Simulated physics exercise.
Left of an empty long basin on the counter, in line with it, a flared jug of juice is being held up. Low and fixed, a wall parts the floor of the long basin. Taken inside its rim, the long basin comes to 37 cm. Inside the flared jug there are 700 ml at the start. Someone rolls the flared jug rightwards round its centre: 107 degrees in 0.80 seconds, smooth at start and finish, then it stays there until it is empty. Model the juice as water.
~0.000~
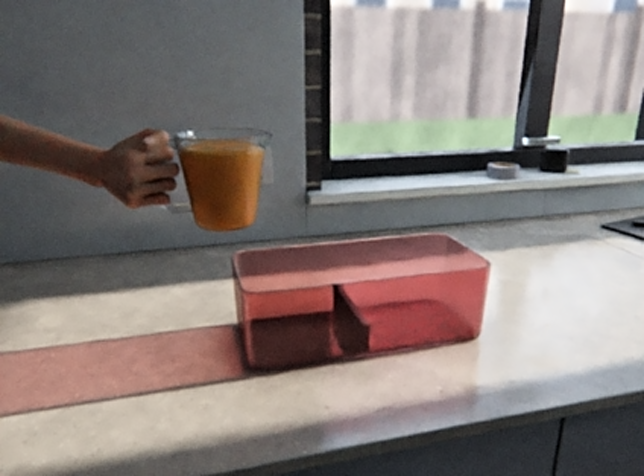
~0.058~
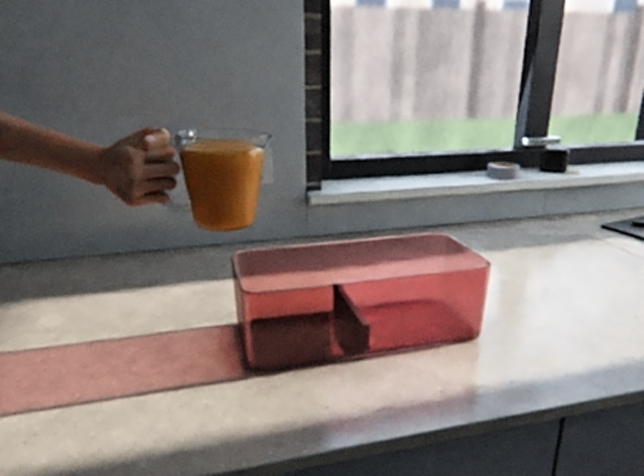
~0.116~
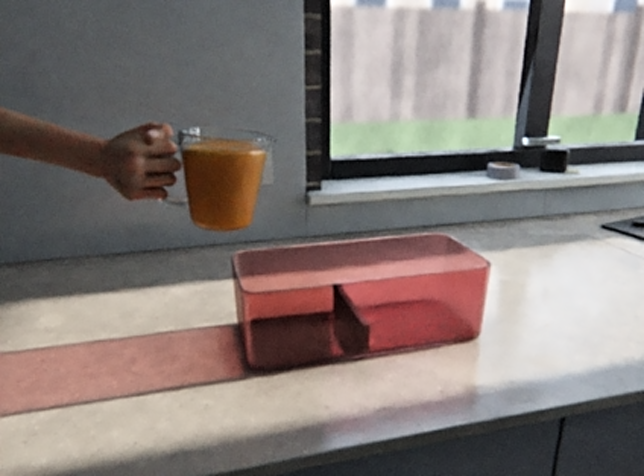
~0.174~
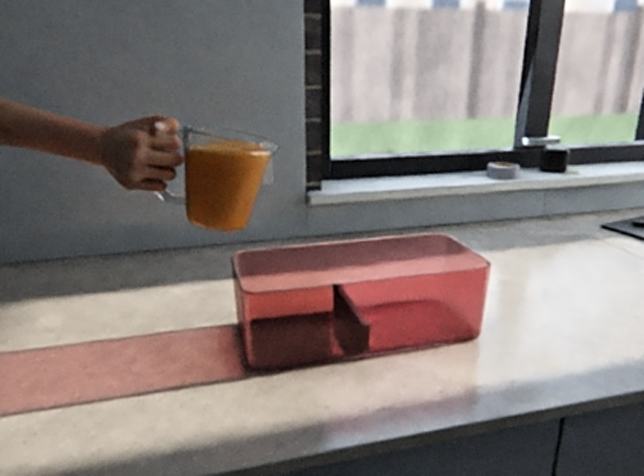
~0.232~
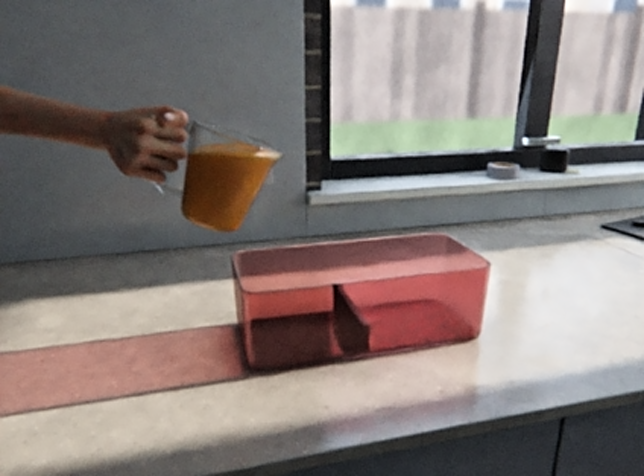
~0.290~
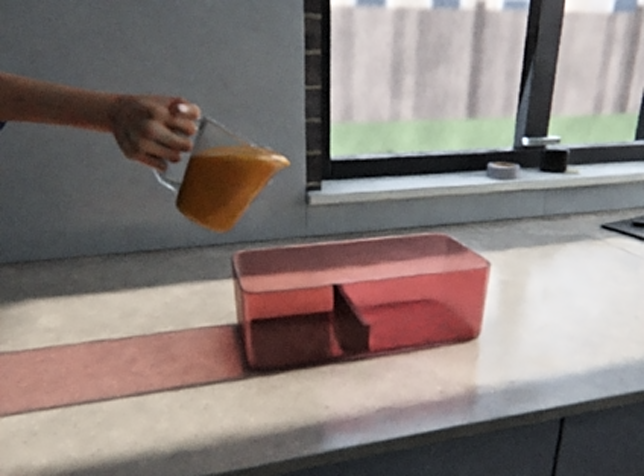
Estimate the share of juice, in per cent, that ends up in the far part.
About 5 per cent.
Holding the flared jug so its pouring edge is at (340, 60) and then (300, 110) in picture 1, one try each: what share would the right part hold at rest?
Some 95 and 50 per cent, in that order.
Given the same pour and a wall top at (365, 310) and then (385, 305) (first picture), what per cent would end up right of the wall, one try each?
The first try gives 20 percent and the second 15 percent.
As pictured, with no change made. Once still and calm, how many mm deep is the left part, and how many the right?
Left 26 mm, right 0 mm.
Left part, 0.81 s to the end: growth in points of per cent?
Around 12 in a hundred.
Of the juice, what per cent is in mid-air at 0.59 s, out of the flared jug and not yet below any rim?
Near 26 per cent at that moment.
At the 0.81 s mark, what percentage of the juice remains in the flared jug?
Remaining share: Approx. 8 %.
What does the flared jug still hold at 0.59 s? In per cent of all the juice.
About 52 percent.
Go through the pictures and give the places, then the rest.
In the first picture, it leans 0°; its right rim is at (272, 133); the juice meets the walls at (180, 149) and (262, 146); the long basin's rim runs from (236, 272) to (467, 249); the wall's top is at (350, 303).
In the second picture, it leans 1°; its right rim is at (273, 135); the juice meets the walls at (180, 148) and (262, 146).
In the third picture, it leans 5°; its right rim is at (276, 138); the juice meets the walls at (182, 147) and (265, 147).
In the fourth picture, it leans 12°; its right rim is at (280, 145); the juice meets the walls at (187, 148) and (269, 149).
In the fifth picture, it leans 21°; its right rim is at (284, 154); the juice meets the walls at (190, 151) and (277, 152).
In the sixth picture, it leans 31°; its right rim is at (287, 165); the juice meets the walls at (190, 161) and (283, 158); 1 per cent is over the edge.
By 0.59 s the tilt is 90° and 52 per cent is still to pour, 22 is left of the wall and 0 right of it.
By 0.81 s the tilt is 107° and 8 per cent is still to pour, 79 is left of the wall and 1 right of it.
By 1.05 s the tilt is 107° and 0 per cent is still to pour, 91 is left of the wall and 5 right of it.
By 1.30 s the tilt is 107° and 0 per cent is still to pour, 91 is left of the wall and 5 right of it.
At rest 91 per cent lies left of the wall, 5 right of it and 3 outside.
